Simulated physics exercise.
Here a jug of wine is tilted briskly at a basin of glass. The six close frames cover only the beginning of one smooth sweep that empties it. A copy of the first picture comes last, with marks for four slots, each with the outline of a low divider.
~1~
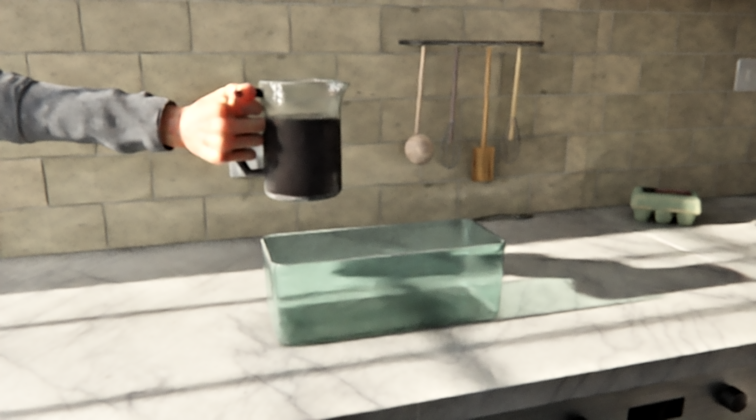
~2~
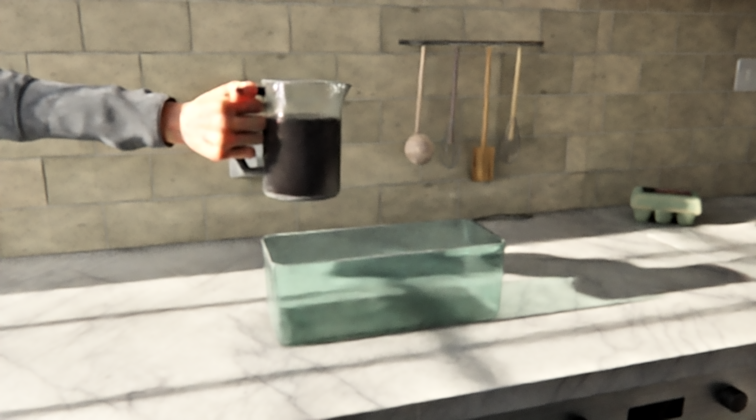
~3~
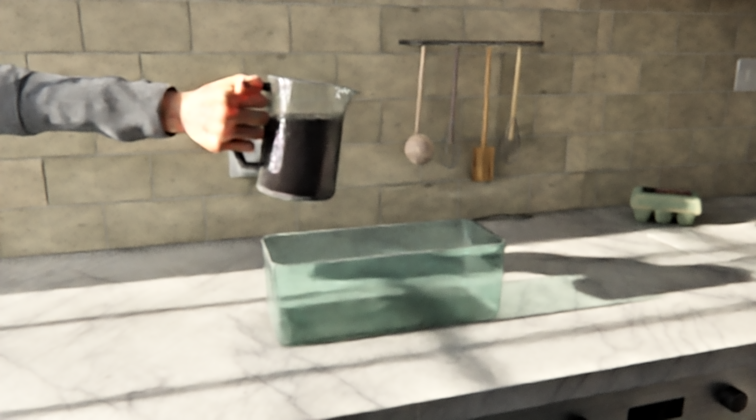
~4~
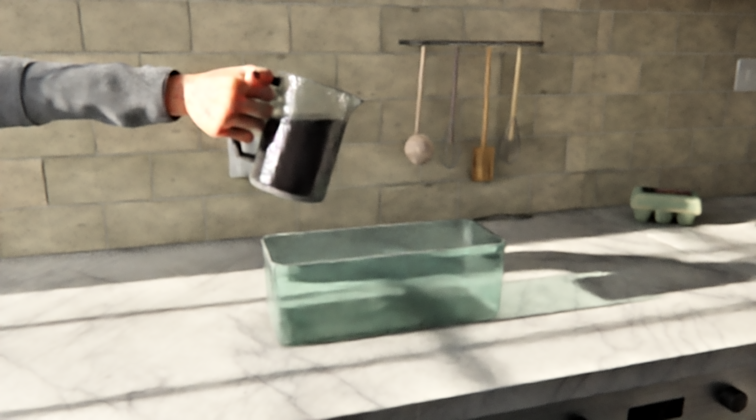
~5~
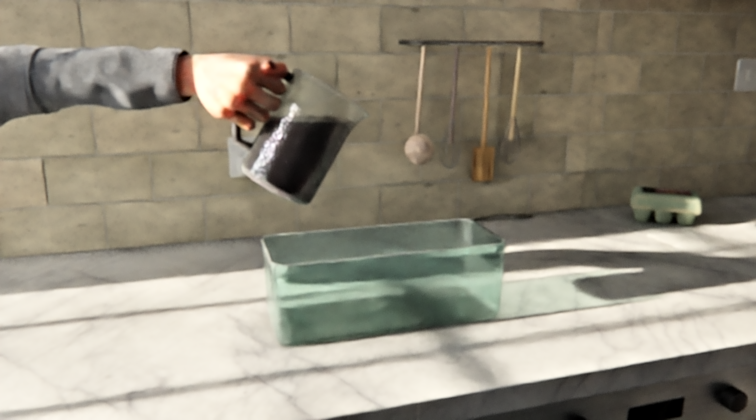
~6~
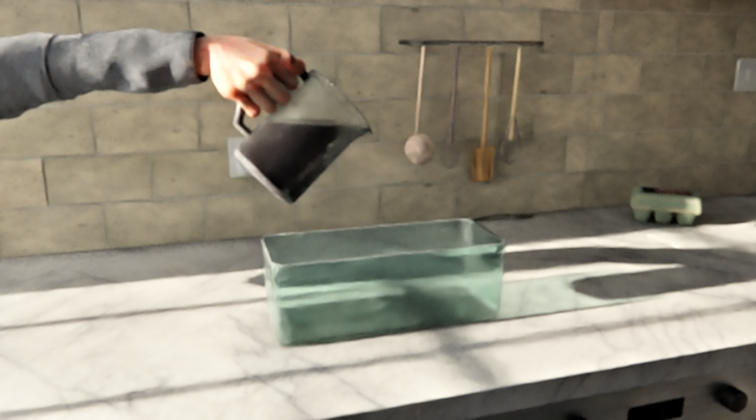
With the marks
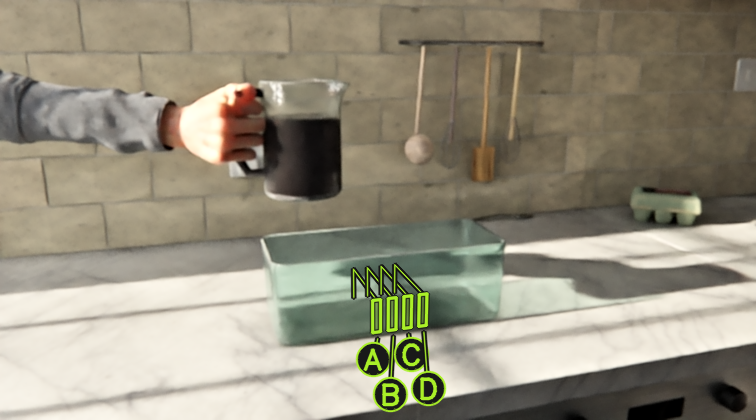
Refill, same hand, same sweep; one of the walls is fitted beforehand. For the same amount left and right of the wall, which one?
Go for D.
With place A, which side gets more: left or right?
The right side.
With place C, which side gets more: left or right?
The right one.
On the marked copy, A at (377, 338); B at (393, 336); C at (408, 334); D at (423, 331).
With A, about 6 % ends left of the wall and 92 % right of it.
With B, about 4 % ends left of the wall and 94 % right of it.
With C, about 20 % ends left of the wall and 79 % right of it.
With D, about 48 % ends left of the wall and 51 % right of it.
